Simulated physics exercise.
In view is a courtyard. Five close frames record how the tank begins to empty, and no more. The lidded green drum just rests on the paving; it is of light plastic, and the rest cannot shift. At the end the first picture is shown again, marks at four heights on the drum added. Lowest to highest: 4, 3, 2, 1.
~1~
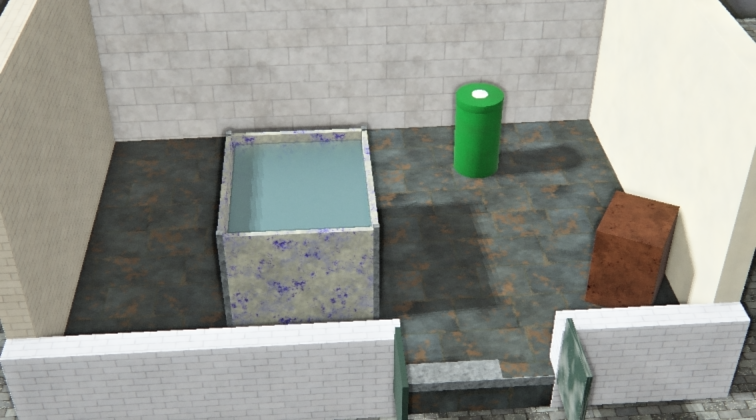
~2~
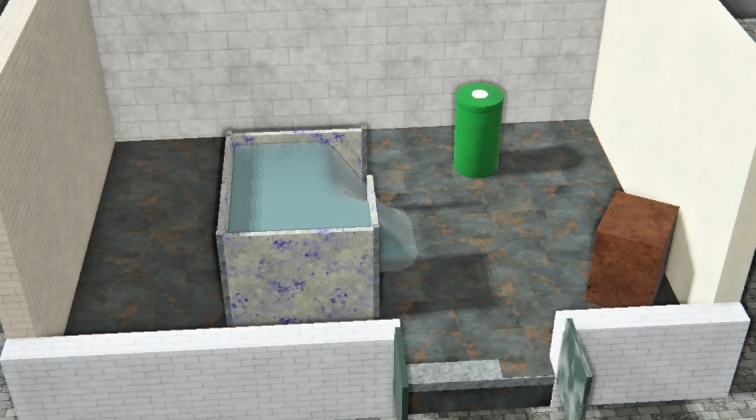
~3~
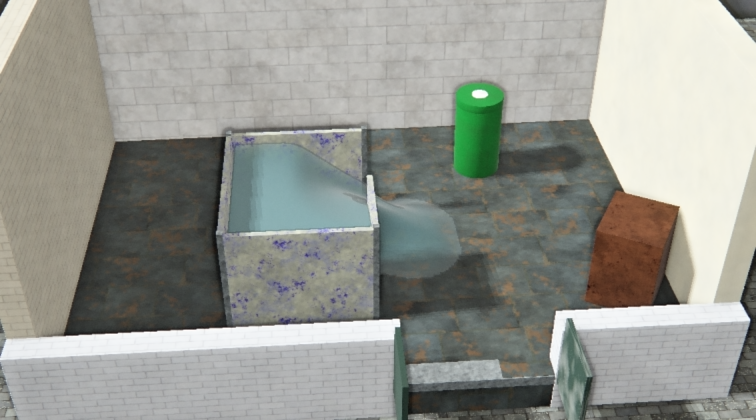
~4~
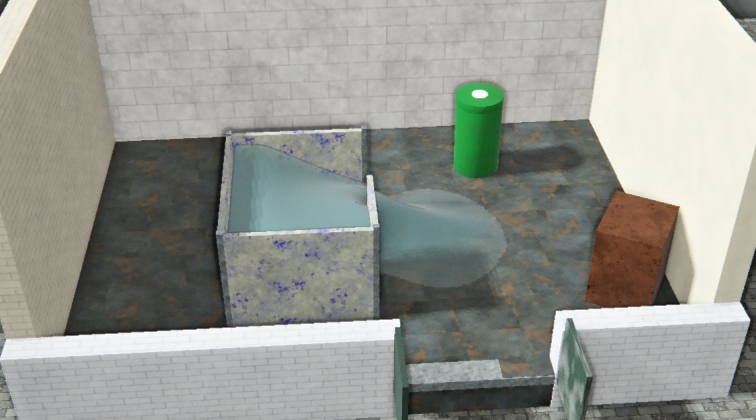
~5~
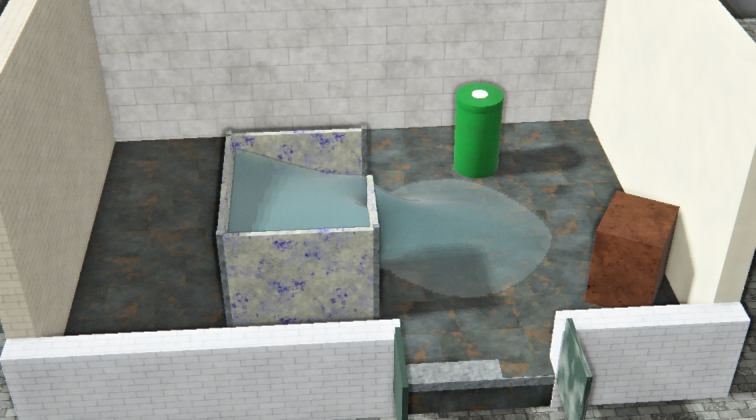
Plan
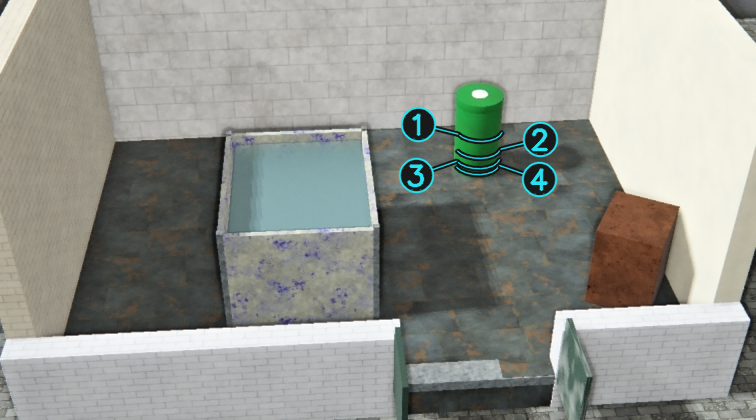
Water pours from the right side of a speckled tank and spreads across the courtyard floor.
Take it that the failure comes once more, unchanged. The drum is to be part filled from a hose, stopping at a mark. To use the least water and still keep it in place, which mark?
I would pick level 1.
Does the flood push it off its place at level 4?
Yes, it does.
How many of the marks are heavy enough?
One of them.
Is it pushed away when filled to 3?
Yes.
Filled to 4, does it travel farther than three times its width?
Yes, clearly.
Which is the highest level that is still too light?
It is 2.
On the marked copy, 1 at (482, 141); 2 at (481, 158); 3 at (480, 168); 4 at (480, 174); from the bottom up 4, 3, 2, 1.
With 1, it shifts by a finger or two and stays.
With 2, it is pushed about its own width away.
With 3, it is pushed about 4 times its own width away.
With 4, it is pushed about 7 times its own width away.
